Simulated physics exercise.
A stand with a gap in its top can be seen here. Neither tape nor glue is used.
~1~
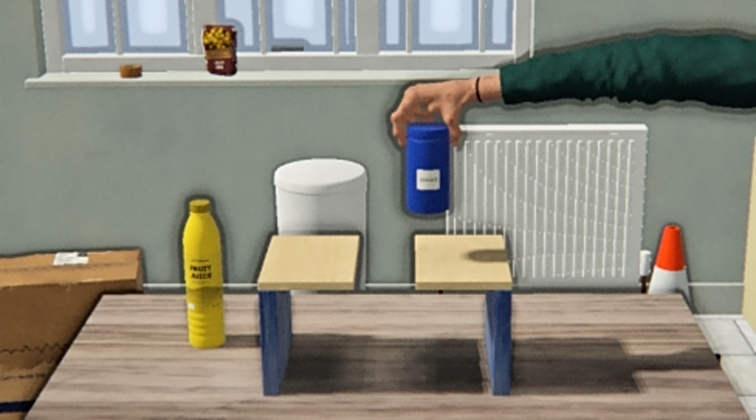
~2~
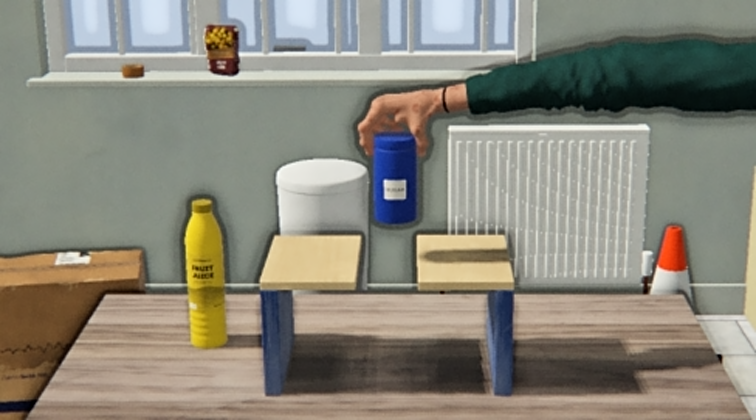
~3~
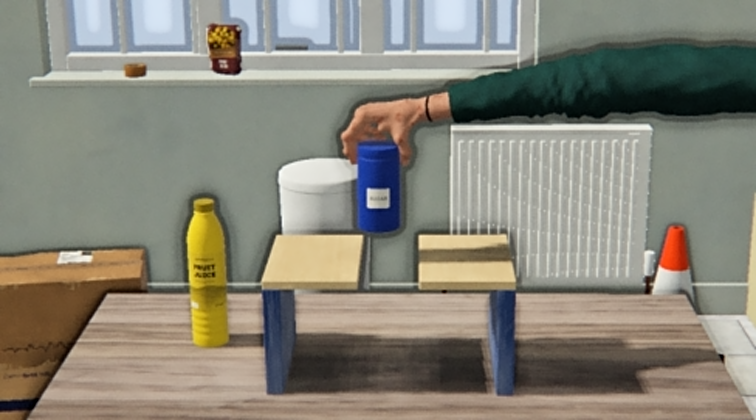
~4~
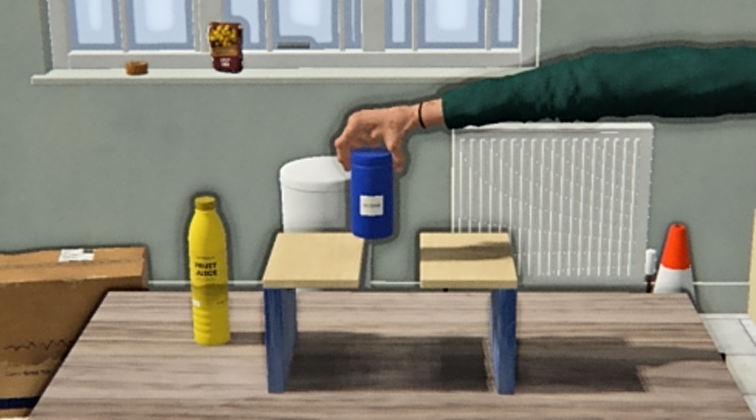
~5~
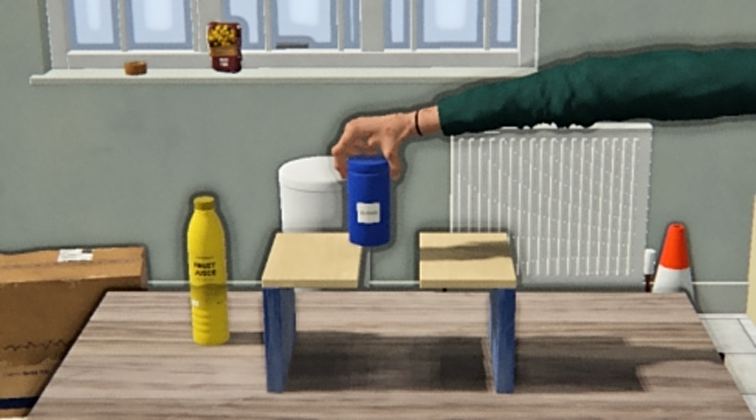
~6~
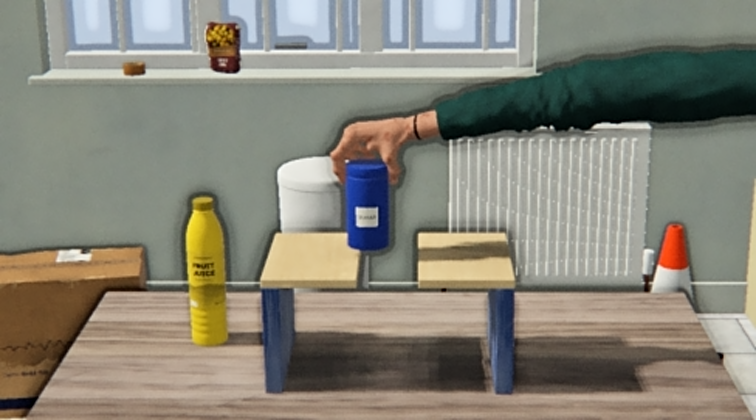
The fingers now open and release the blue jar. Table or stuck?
Seems it is snagged at the gap.
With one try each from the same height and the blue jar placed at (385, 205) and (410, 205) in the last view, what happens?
Passes; held.
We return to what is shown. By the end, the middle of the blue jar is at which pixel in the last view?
It ends up near (400, 242).
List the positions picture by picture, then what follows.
On its way; blue jar (428, 167); yellow bottle (204, 273), in the first picture.
On its way; blue jar (395, 177); yellow bottle (206, 273), in the second picture.
On its way; blue jar (379, 186); yellow bottle (208, 272), in the third picture.
On its way; blue jar (372, 192); yellow bottle (209, 270), in the fourth picture.
On its way; blue jar (369, 200); yellow bottle (208, 270), in the fifth picture.
Held still over the gap; blue jar (368, 204); yellow bottle (207, 271), in the sixth picture.
Then, 0.20 s on from there, blue jar turned 4° from how it was put near (371, 216).
Then, 0.30 s on from there, blue jar turned 25° from how it was put near (385, 223).
Then, 0.40 s on from there, blue jar turned 55° from how it was put near (399, 240).
Then, 0.50 s on from there, blue jar turned 59° from how it was put near (400, 242).
In the end, toppled on the stand or table, blue jar; yellow bottle unmoved. At the end, from the last picture's camera, blue jar near (400, 242). The jar lodges.
